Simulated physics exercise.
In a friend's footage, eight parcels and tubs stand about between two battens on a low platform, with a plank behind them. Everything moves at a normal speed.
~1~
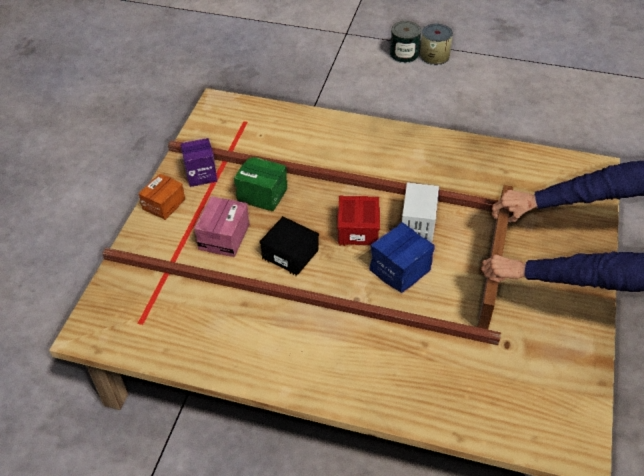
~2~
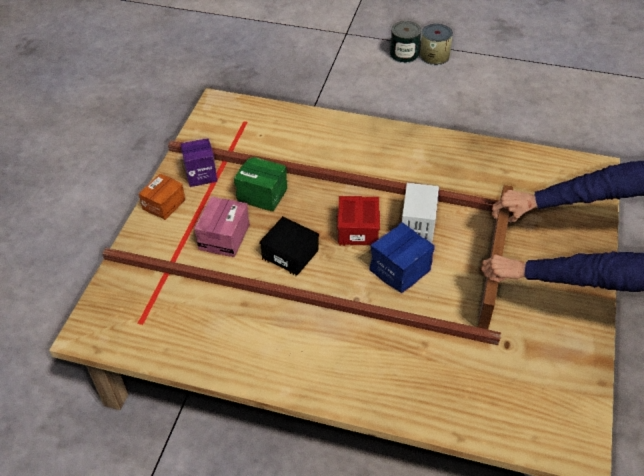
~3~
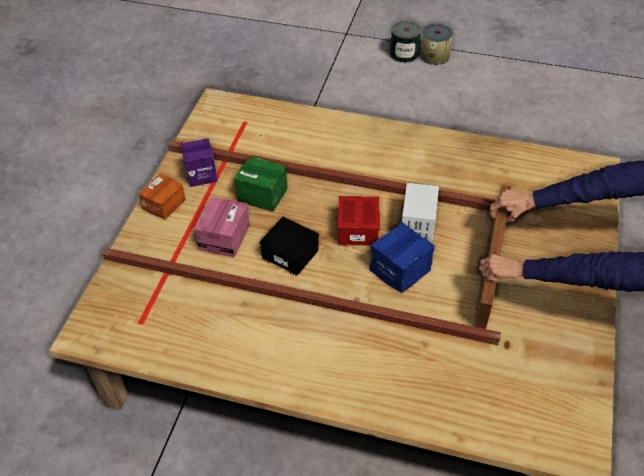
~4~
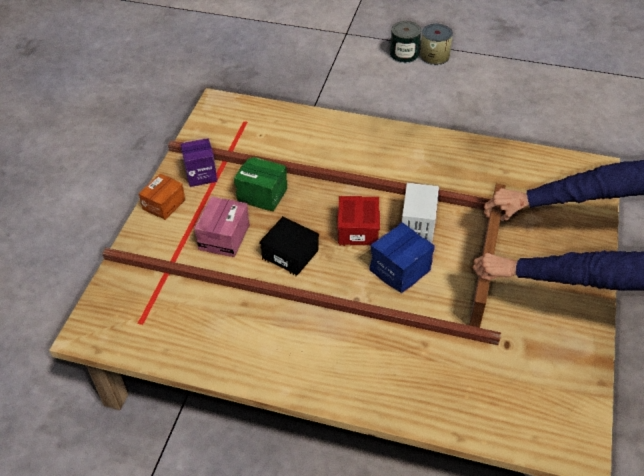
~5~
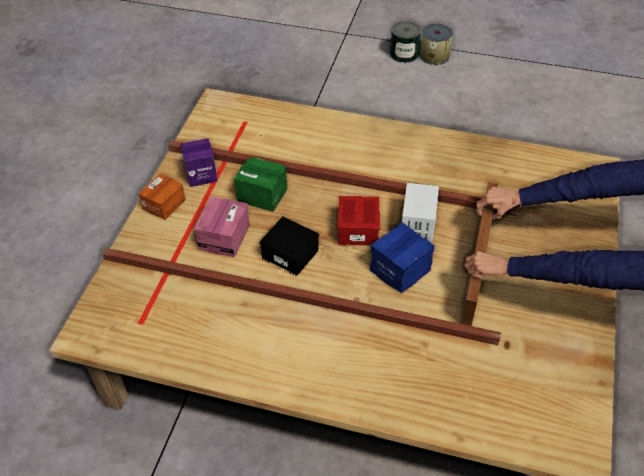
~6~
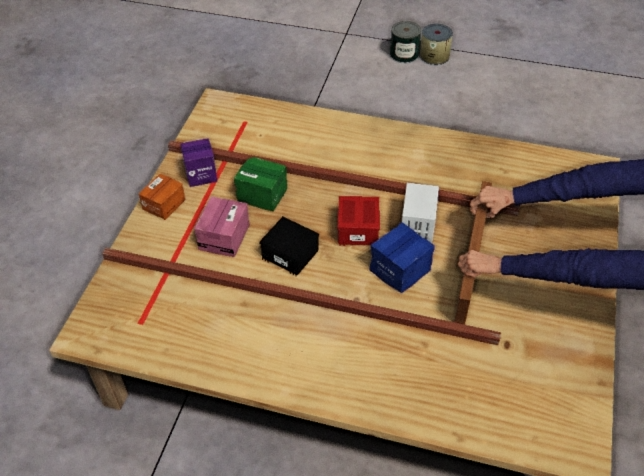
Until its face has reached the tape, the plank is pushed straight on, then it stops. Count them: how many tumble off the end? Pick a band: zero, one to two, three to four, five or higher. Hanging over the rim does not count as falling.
Band: Three to four.
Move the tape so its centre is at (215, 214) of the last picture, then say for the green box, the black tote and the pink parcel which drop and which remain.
Here's how it goes: The green box ends up down, the black tote is still up there, and the pink parcel ends up down.
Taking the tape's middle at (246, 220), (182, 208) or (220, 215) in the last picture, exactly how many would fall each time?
In order: 2, 6 and 4.
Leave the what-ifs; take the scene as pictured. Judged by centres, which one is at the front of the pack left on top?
Black tote.
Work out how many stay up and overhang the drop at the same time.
I make it 2.
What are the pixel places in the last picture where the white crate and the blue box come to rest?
About (197, 171), and about (164, 221).
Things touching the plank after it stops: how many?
All in all, 2.
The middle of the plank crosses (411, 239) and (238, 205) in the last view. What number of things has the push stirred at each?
First position 3; second position 8.
Soon after, none off yet; orange parcel at rest near (163, 197); purple parcel at rest near (199, 163); pink parcel at rest near (223, 227).
In the end, the number that fall off is three or four; gone, green box, pink parcel, purple parcel and orange parcel.
